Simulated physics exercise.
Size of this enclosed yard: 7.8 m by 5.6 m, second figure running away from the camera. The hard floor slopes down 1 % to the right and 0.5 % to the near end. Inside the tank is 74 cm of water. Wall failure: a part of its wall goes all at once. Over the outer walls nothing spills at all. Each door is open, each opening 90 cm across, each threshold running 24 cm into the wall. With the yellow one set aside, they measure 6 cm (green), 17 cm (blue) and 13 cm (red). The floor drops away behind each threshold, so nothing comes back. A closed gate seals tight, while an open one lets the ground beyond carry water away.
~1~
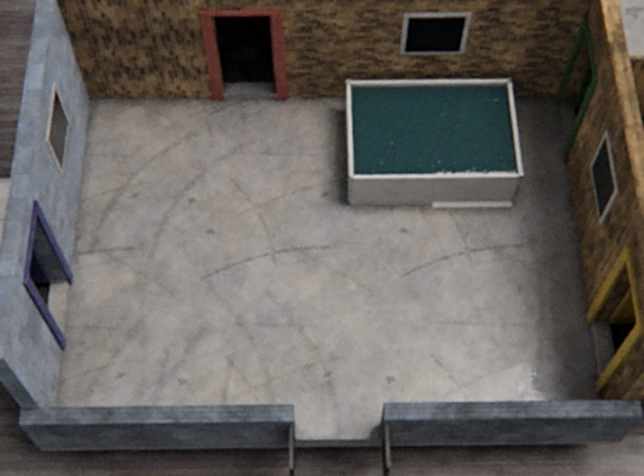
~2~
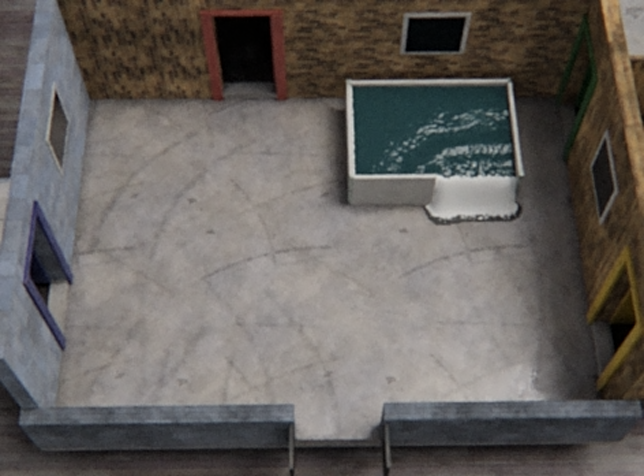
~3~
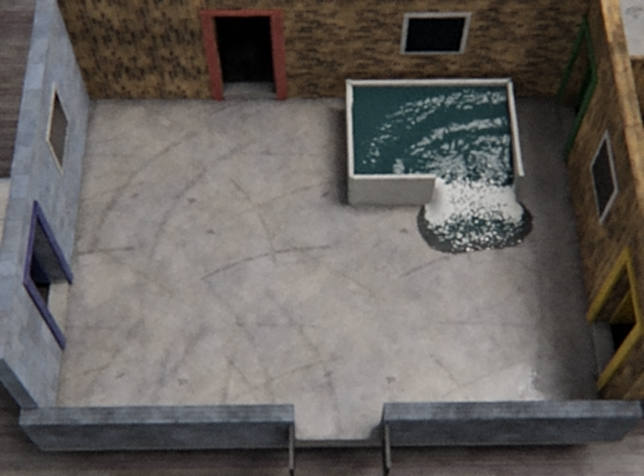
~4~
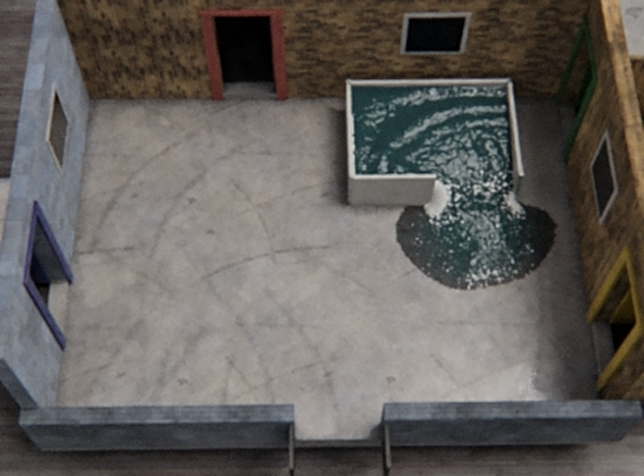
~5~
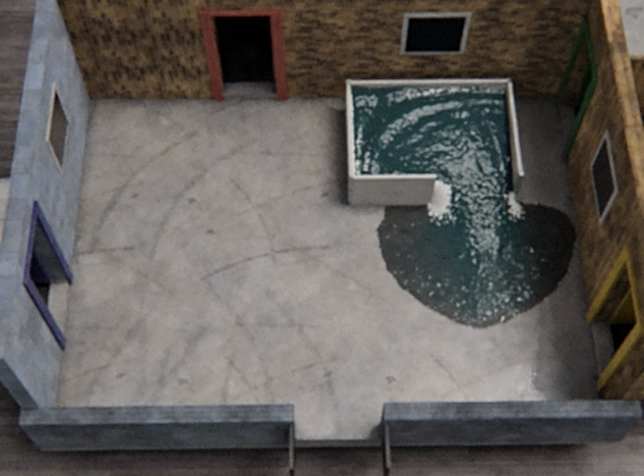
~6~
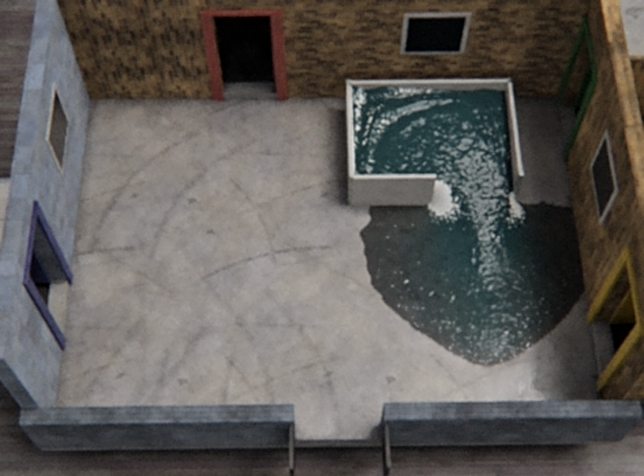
At first, dark green water lies still in a white-walled tank at the back of a walled yard with several open doorways. Then part of the tank's front wall gives way, and foaming water pours through the gap, spreading across the grey floor in a widening dark pool toward the front and right.
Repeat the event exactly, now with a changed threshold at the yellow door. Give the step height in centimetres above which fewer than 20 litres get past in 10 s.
28 cm.
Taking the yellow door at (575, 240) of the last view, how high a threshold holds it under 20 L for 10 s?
It needs about 14.5 cm.
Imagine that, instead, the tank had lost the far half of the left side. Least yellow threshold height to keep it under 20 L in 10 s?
If so: Around 10.0 cm.
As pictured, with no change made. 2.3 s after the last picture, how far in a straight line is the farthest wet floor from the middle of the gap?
Front distance: Approx. 5.6 m.
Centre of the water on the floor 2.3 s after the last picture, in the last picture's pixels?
My guess is close to (458, 264).
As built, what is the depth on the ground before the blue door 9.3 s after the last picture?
About 7.5 centimetres deep.
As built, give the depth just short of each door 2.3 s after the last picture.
Depth (cm): Yellow 28 / red 0 / blue 0 / green 1.
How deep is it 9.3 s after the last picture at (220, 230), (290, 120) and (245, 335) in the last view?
Depths of roughly 6 cm, 5 cm and 3 cm, in that order.
Then, 0.7 s after the last picture water covers 30 % of the floor, deepest (54 cm) near (602, 420); 20 cm at the yellow door, 0 litres in over its 14 cm threshold.
Then, 2.3 s after the last picture water covers 35 % of the floor, deepest (36 cm) near (597, 384); 28 cm at the yellow door, 53 litres in over its 14 cm threshold.
Then, 9.3 s after the last picture water covers 100 % of the floor, deepest (12 cm) near (585, 304); 11 cm at the yellow door, 175 litres in over its 14 cm threshold.
At the yellow door as built, the water peaked near 31 cm, 2.5 s after the last picture.
Run again over the same 10 s with other heights there, 36 litres in over 24.5 cm, 8 litres over 33 cm. The limit of 20 litres is kept from about 28 cm up.
